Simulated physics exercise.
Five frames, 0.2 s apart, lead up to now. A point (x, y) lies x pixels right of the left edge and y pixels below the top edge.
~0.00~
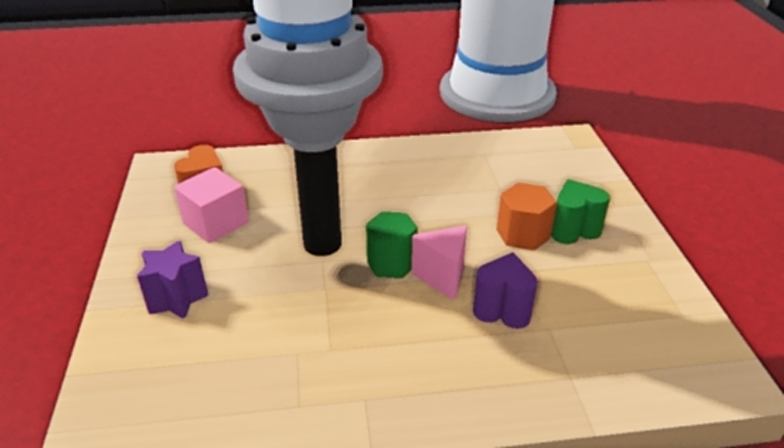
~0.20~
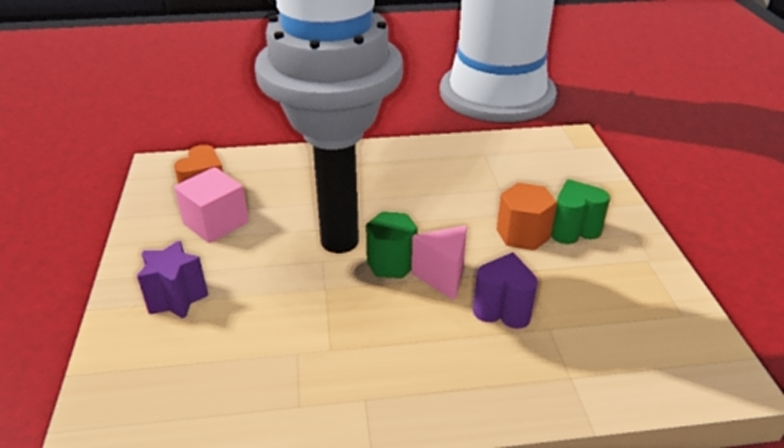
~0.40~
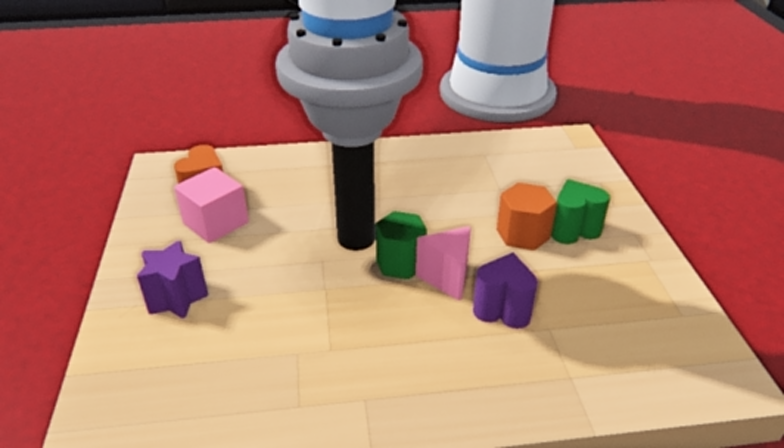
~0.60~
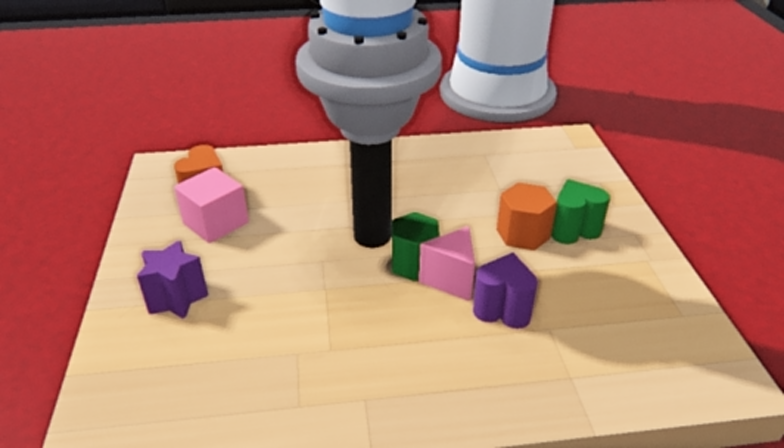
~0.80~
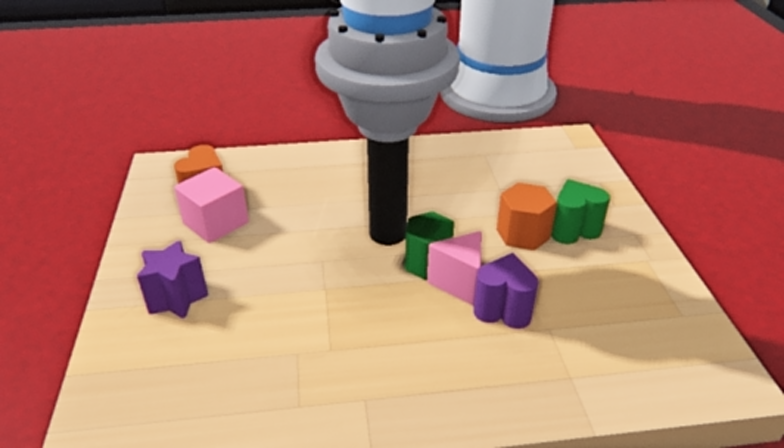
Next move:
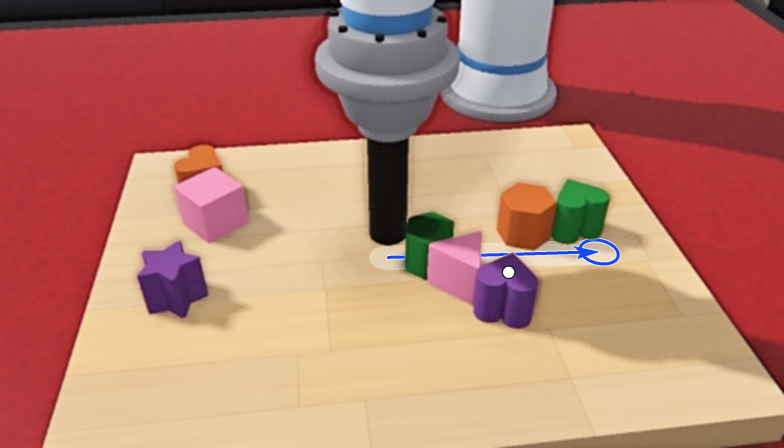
A black rod on a grey and white robot arm slides right across a pale wooden board on a red surface, seen from a fixed, raised angle. A purple star, pink cube and orange piece sit at left, with a purple heart, orange six-sided block and green heart at right. The rod pushes the central green block rightward, and the adjoining pink triangular piece shifts and turns against the purple heart.
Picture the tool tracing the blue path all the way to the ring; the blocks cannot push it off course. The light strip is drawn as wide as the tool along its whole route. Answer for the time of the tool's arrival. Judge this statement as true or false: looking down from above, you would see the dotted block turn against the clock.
That claim is true.
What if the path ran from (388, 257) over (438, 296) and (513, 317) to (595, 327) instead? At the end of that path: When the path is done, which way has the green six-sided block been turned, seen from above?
Answer: Anticlockwise.
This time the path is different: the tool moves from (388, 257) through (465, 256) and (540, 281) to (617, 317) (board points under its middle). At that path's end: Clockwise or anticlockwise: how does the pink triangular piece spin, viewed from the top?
Rotation: Clockwise.
The line goes straight from (388, 257) to (599, 252); the dot is on the purple heart.
On the path given first. One third of the way, tool (463, 233); green six-sided block (504, 232), turned 35° clockwise; pink triangular piece (479, 258), turned 30° clockwise; purple heart (514, 277), turned 20° anticlockwise.
Two thirds of the way, tool (534, 231); green six-sided block (560, 243), turned 100° clockwise; pink triangular piece (479, 258), turned 30° clockwise; purple heart (514, 277), turned 20° anticlockwise; orange six-sided block (547, 191), turned 35° anticlockwise; green heart (598, 187).
At the end, tool (605, 229); green six-sided block (570, 244), turned 130° clockwise; pink triangular piece (479, 258), turned 30° clockwise; purple heart (514, 277), turned 20° anticlockwise; orange six-sided block (553, 189), turned 70° anticlockwise; green heart (606, 184), turned 25° clockwise.
